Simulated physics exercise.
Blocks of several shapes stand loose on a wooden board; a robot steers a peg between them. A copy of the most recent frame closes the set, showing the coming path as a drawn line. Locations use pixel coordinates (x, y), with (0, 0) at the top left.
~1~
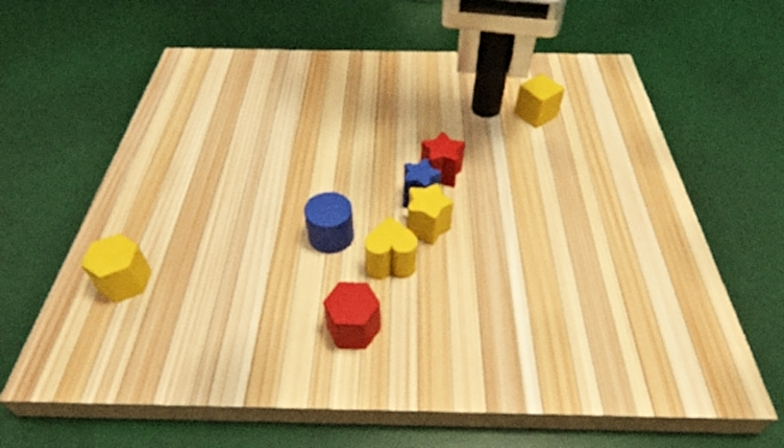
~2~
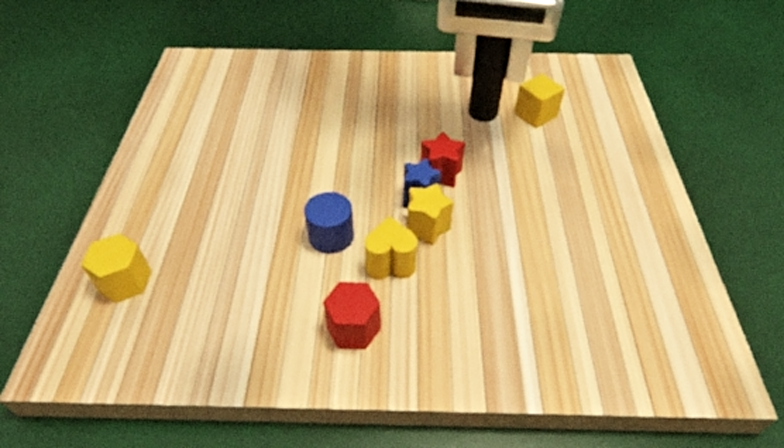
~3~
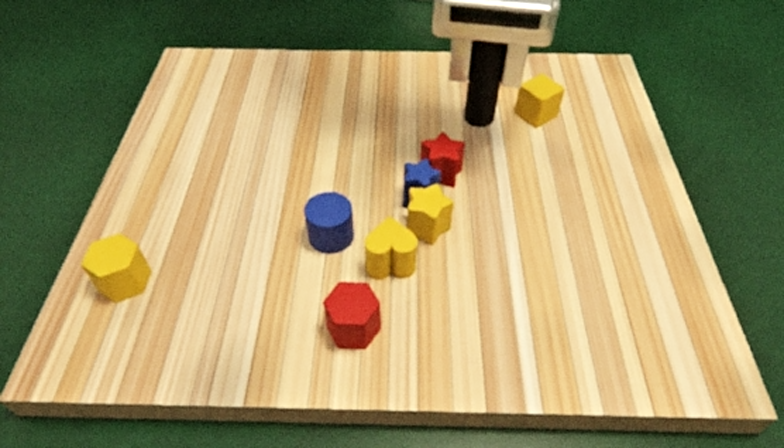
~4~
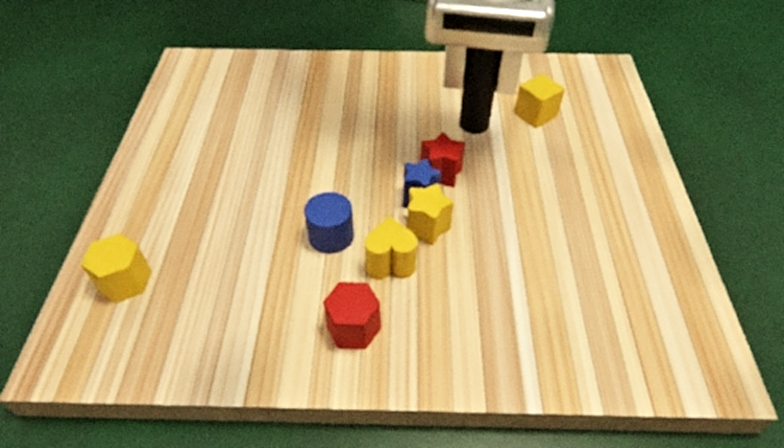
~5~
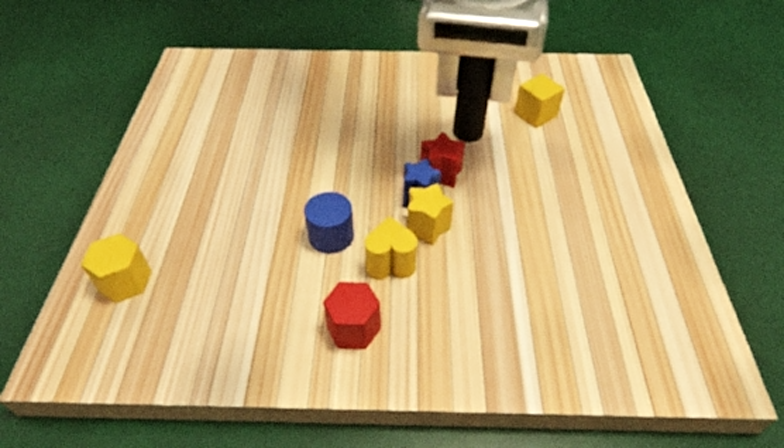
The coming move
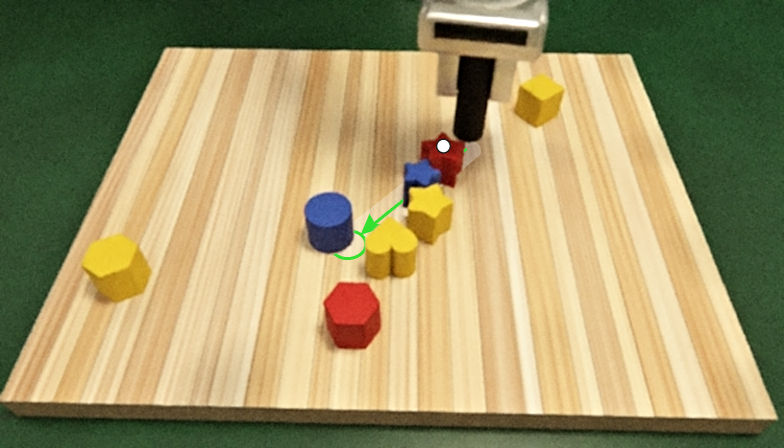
A robot's black peg moves slightly down and left toward the still red star block.
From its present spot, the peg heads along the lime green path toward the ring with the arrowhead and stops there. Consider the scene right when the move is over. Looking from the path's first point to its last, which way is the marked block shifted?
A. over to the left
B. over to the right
Answer: B.
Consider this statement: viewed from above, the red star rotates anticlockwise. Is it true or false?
It is false.
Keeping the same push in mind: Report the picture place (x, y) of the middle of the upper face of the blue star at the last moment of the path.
If I read the scene right, the answer is (340, 244).
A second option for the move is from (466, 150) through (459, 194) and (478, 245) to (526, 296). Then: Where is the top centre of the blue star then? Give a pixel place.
The point I'd pick in the picture is (402, 179).
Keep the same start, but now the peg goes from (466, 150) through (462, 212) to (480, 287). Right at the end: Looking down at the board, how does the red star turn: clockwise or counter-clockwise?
Clockwise, looking down.
Drawn move, from (466, 150) directly to (348, 245); the dot is on the red star.
What follows on the original path. One third of the way, peg at (431, 162); blue star at (396, 190), turned 60° anticlockwise; yellow star at (427, 205), turned 20° anticlockwise; red star at (410, 166).
Two thirds of the way, peg at (391, 194); blue circle at (320, 212); blue star at (365, 217); yellow star at (426, 206), turned 30° anticlockwise; red star at (358, 190), turned 35° clockwise.
At the end, peg at (347, 228); blue circle at (271, 225); blue star at (340, 244), turned 195° anticlockwise; yellow star at (426, 206), turned 30° anticlockwise; red star at (312, 212), turned 65° clockwise.
